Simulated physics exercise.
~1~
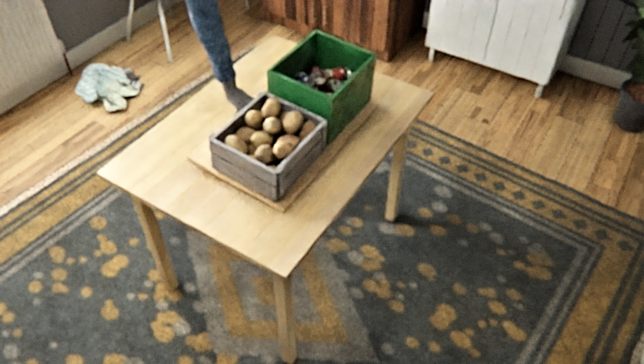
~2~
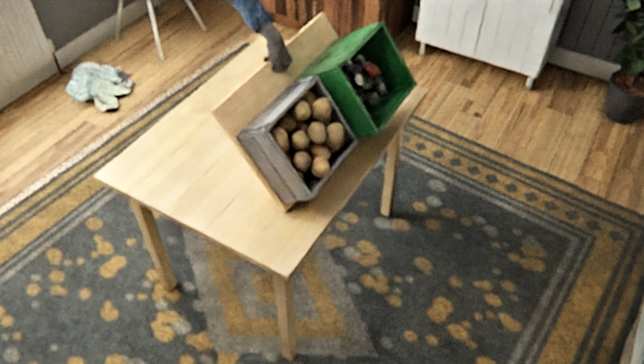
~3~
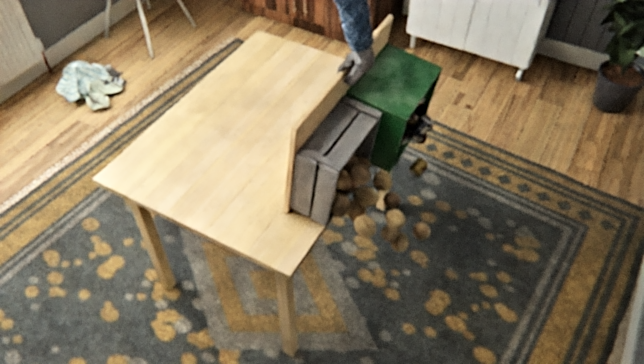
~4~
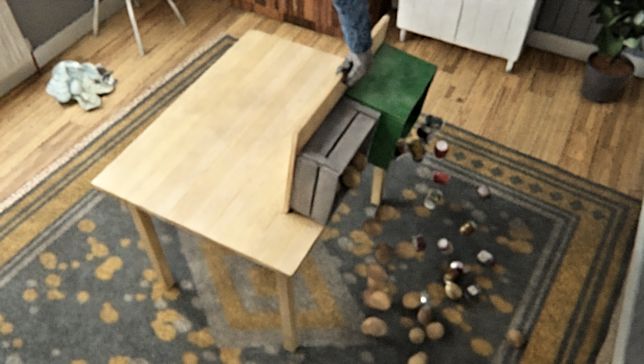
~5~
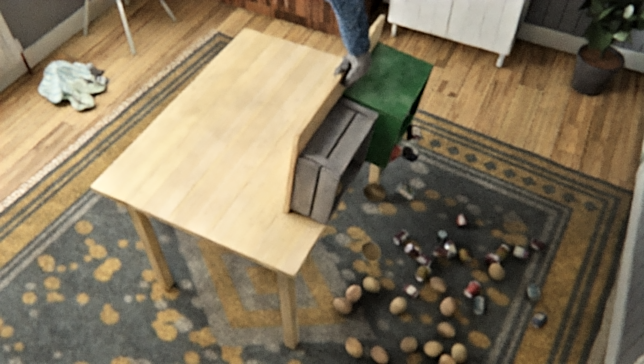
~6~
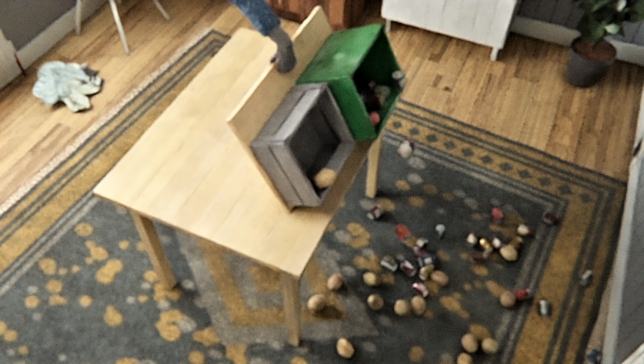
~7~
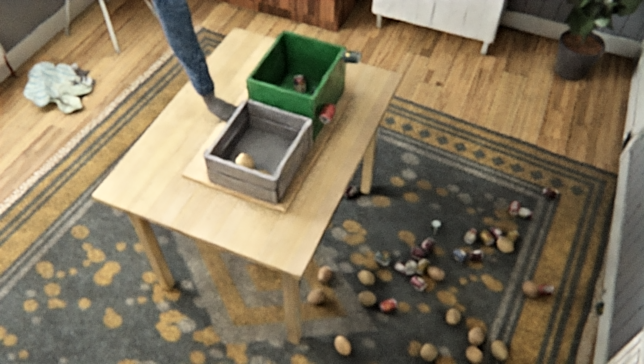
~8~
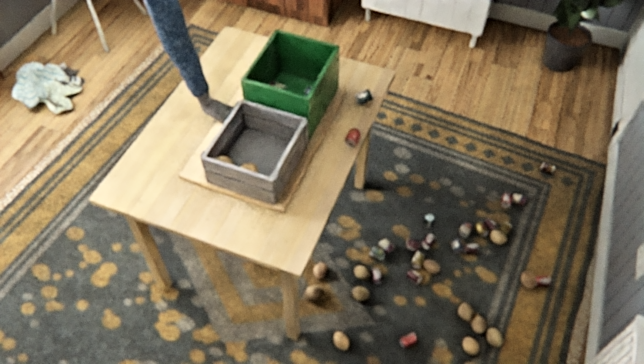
Arm tipping a board with green and grey tubs, spilling most potatoes and cans onto a rug, then lowering it flat again.
